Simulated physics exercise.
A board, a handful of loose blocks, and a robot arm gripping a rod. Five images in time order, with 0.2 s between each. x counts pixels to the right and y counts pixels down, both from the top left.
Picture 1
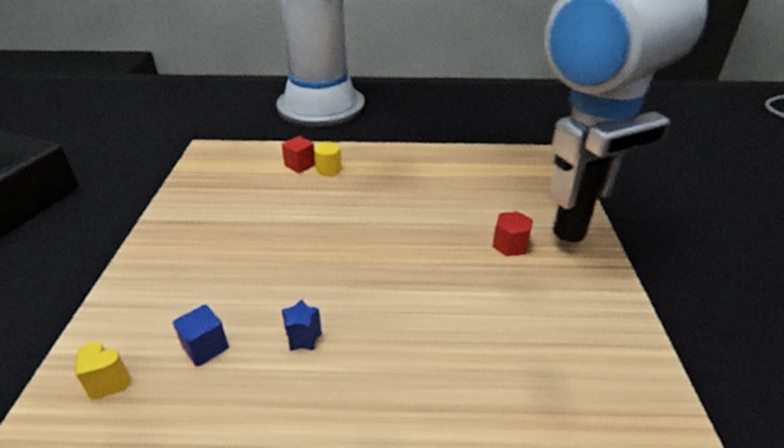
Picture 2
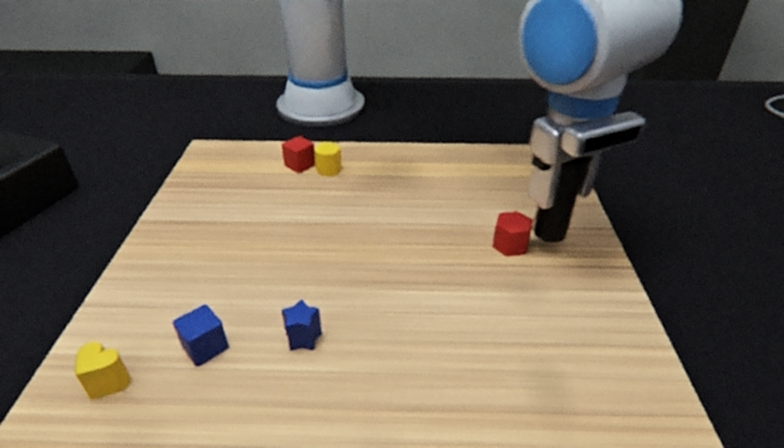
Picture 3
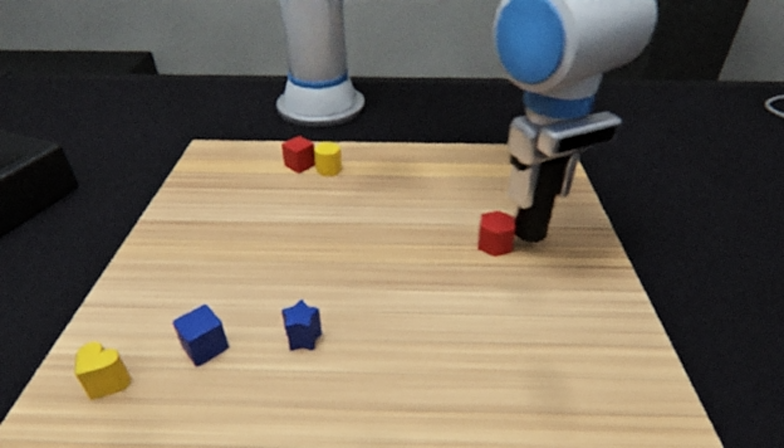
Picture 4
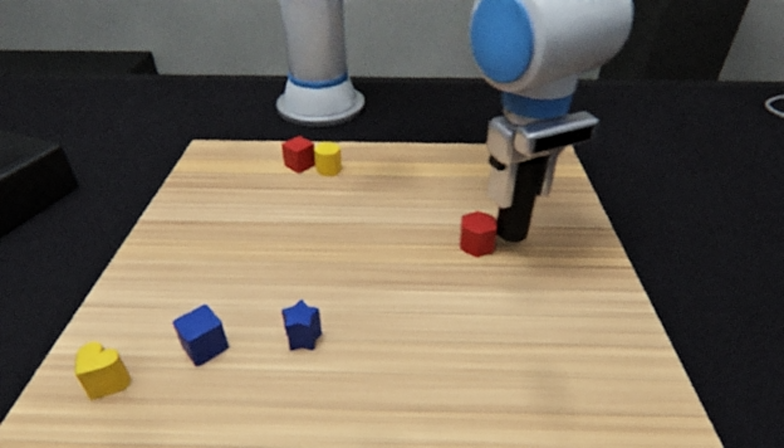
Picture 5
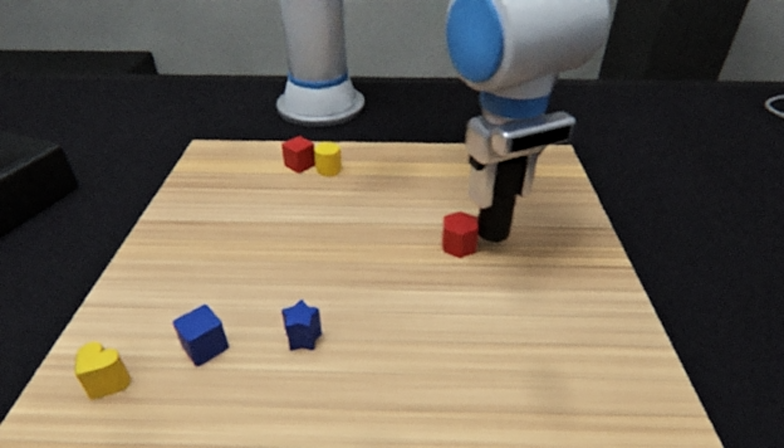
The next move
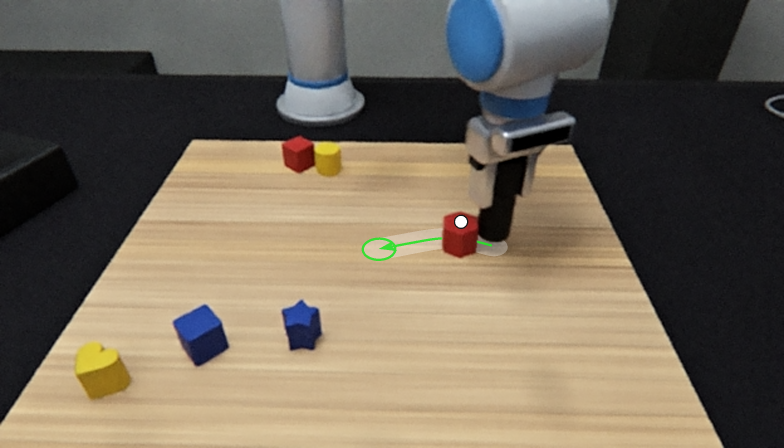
The clip opens on a wooden board with scattered red, yellow and blue blocks, while a robot arm holds a dark rod just right of a red six-sided block. The arm moves the rod left until it meets the block, then pushes the block a short way left across the board.
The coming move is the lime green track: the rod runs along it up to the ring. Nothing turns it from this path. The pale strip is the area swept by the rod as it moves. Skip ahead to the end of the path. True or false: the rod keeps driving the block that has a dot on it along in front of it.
That statement is accurate.
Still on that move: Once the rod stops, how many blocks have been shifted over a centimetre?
The count is one.
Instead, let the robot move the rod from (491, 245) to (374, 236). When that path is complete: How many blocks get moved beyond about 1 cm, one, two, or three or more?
Count: 1.
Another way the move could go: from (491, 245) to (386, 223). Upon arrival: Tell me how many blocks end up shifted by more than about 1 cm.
By the end, one block will have moved.
The drawn path runs from (491, 245) through (453, 238) and (416, 242) to (379, 249); the dot is on the red six-sided block.
On the path given first. One third of the way, rod (454, 225); red six-sided block (423, 221), turned 30° anticlockwise.
Two thirds of the way, rod (416, 229); red six-sided block (384, 224), turned 30° anticlockwise.
At the end, rod (379, 236); red six-sided block (345, 230), turned 20° anticlockwise.
